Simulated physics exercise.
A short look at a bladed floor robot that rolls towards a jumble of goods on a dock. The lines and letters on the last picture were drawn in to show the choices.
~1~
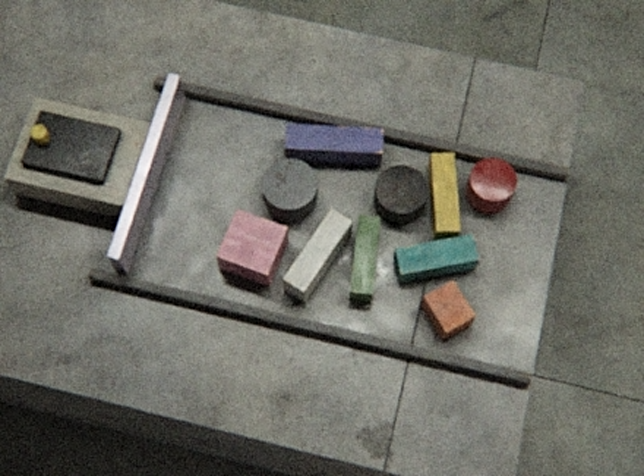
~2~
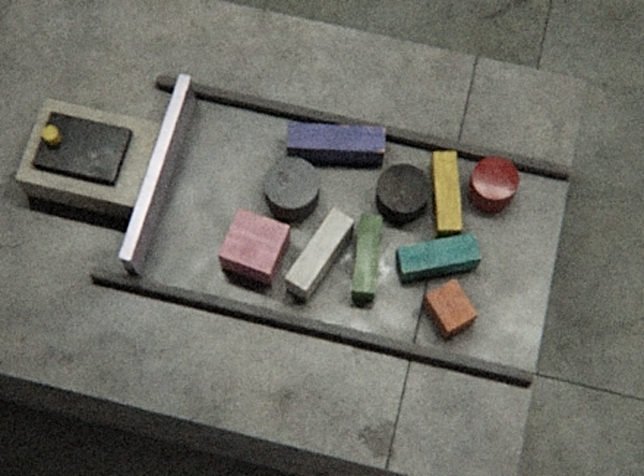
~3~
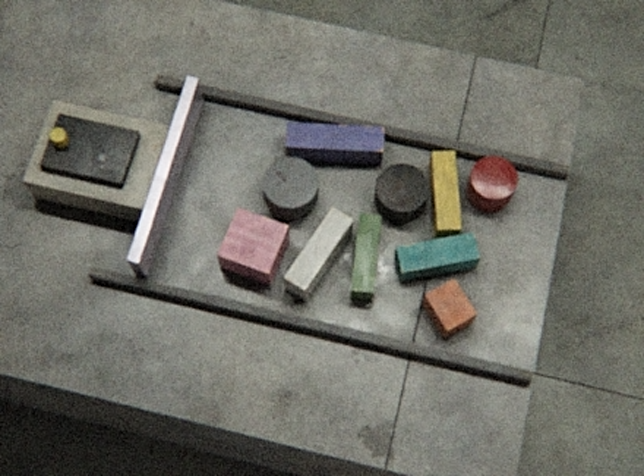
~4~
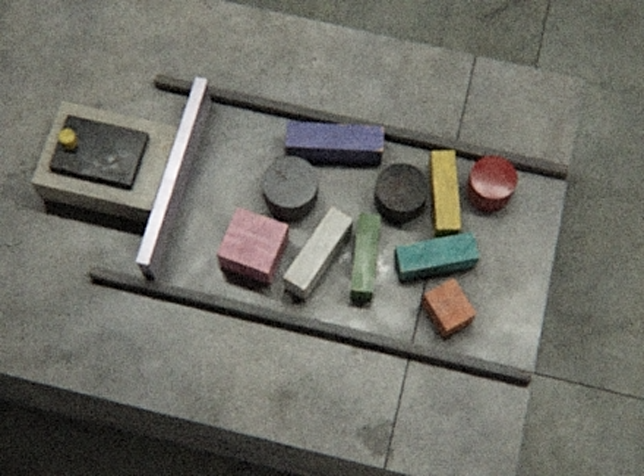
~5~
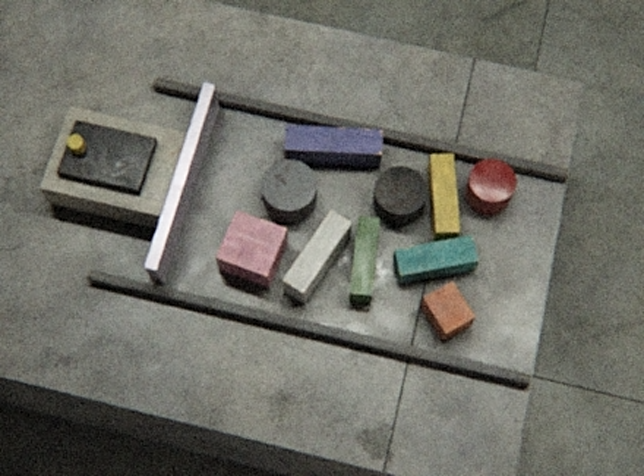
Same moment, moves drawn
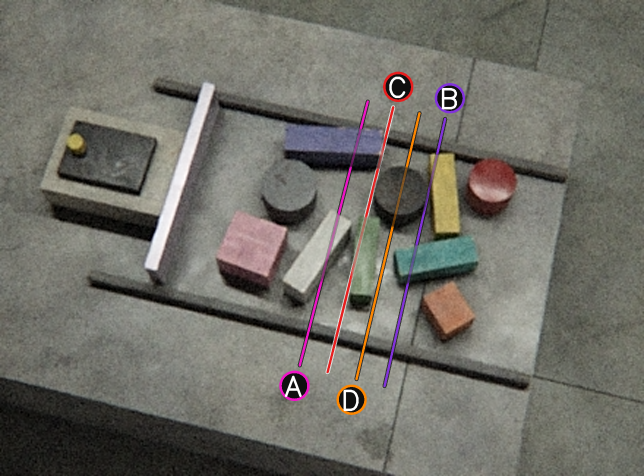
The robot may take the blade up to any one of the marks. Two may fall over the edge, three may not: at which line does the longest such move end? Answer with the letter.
No third one falls up to B.
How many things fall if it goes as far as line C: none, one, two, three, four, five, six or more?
The count is none.
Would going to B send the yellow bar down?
No.
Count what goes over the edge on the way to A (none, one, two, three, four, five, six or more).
In all, none.
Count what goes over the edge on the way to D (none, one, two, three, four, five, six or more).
By then, none.
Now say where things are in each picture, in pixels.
White bar (318, 256); red canister (490, 186); green bar (365, 259), in the first picture.
Robot (89, 149); black canister (402, 194), in the second picture.
Robot (97, 151); blue bar (335, 144), in the third picture.
Robot (106, 152); pink crate (254, 246), in the fourth picture.
Robot (114, 157); yellow bar (443, 198); white bar (318, 257); red canister (490, 187), in the fifth picture.
On the marked copy, A at (335, 227); B at (416, 246); C at (362, 233); D at (390, 240).
Taking B. A third of the way, robot (197, 176); blue bar (340, 149); pink crate (286, 256).
Two thirds of the way, robot (283, 196); red canister (516, 193); turquoise bar (493, 268).
When it is over, robot (346, 211); red canister over the edge; turquoise bar over the edge; two fallen.
As for the rest, A is within the limit but short; C is within the limit but short; D is within the limit but short.
